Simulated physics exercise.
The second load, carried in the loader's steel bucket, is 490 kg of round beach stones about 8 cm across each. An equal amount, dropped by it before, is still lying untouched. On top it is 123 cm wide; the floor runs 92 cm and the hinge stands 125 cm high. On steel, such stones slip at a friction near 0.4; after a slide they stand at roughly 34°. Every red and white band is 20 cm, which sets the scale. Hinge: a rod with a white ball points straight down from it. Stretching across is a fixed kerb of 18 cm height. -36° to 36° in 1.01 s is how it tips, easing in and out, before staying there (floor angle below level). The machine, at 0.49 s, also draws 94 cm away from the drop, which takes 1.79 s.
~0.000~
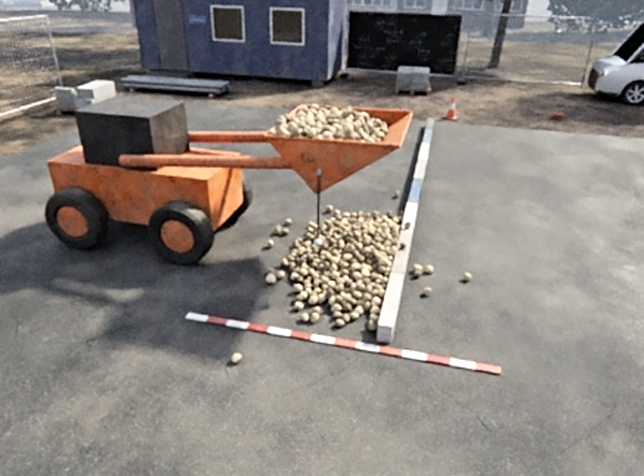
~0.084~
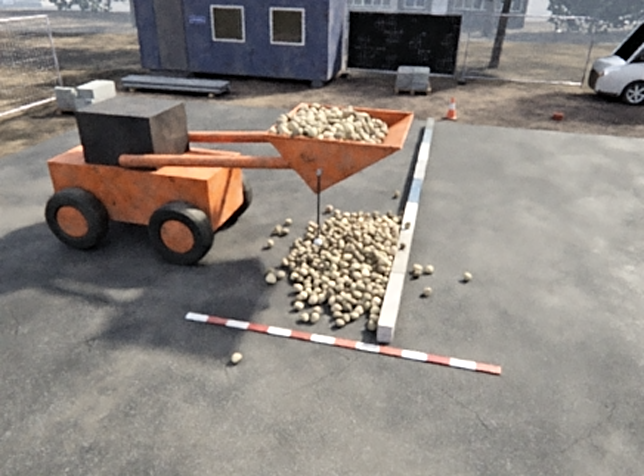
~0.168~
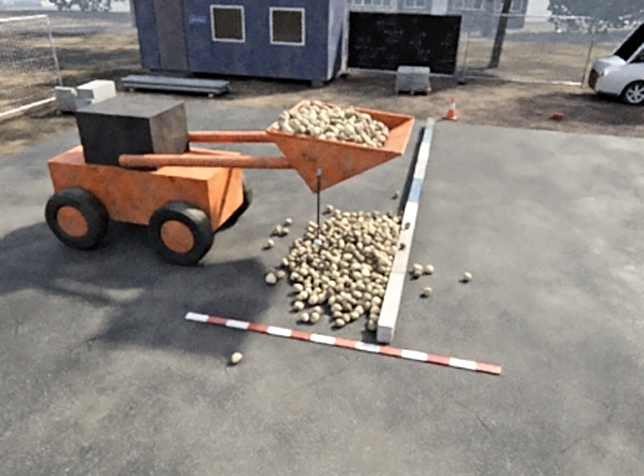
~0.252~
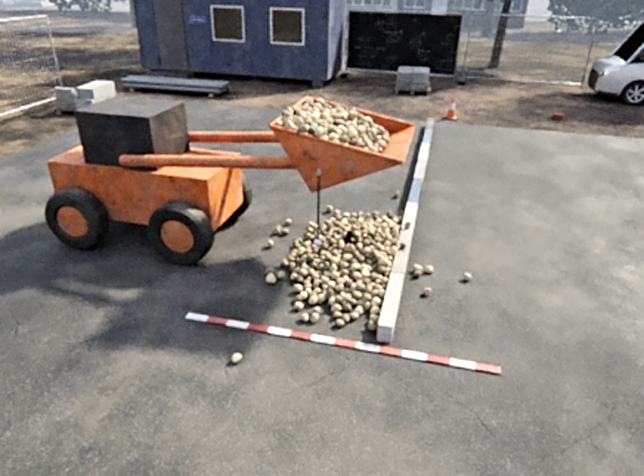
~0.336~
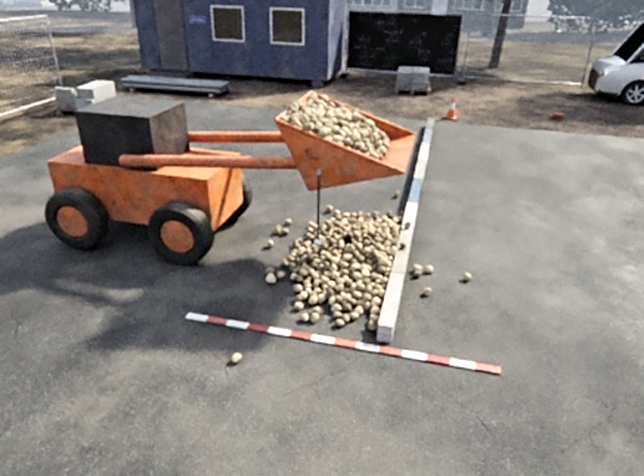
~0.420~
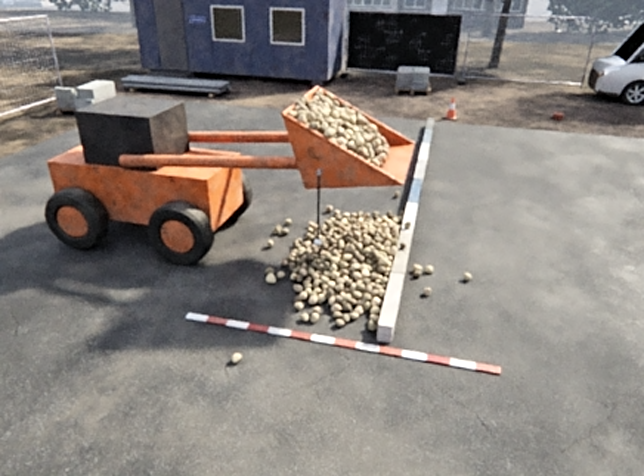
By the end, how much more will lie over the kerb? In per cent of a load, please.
About 30 per cent.
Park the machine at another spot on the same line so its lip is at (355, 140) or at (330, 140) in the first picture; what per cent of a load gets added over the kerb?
Around 5 percent, then around 0 percent.
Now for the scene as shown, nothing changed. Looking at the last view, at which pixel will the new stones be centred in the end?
(383, 250).
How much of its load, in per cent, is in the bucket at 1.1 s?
Some 45 %, roughly, is held.
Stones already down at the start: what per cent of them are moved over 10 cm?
5 %.
After 0.8 s the floor is at 25°; in per cent of one load, 99 in the bucket, 100 on this side of the kerb, 1 over the kerb; the foremost stones are at (420, 262).
After 1.1 s the floor is at 36°; in per cent of one load, 43 in the bucket, 154 on this side of the kerb, 4 over the kerb; the foremost stones are at (428, 275).
After 2.7 s the floor is at 36°; in per cent of one load, 0 in the bucket, 169 on this side of the kerb, 31 over the kerb; the foremost stones are at (573, 294).
After 5.5 s the floor is at 36°; in per cent of one load, 0 in the bucket, 169 on this side of the kerb, 31 over the kerb; the foremost stones are at (573, 294). Net gain over the kerb, 30.
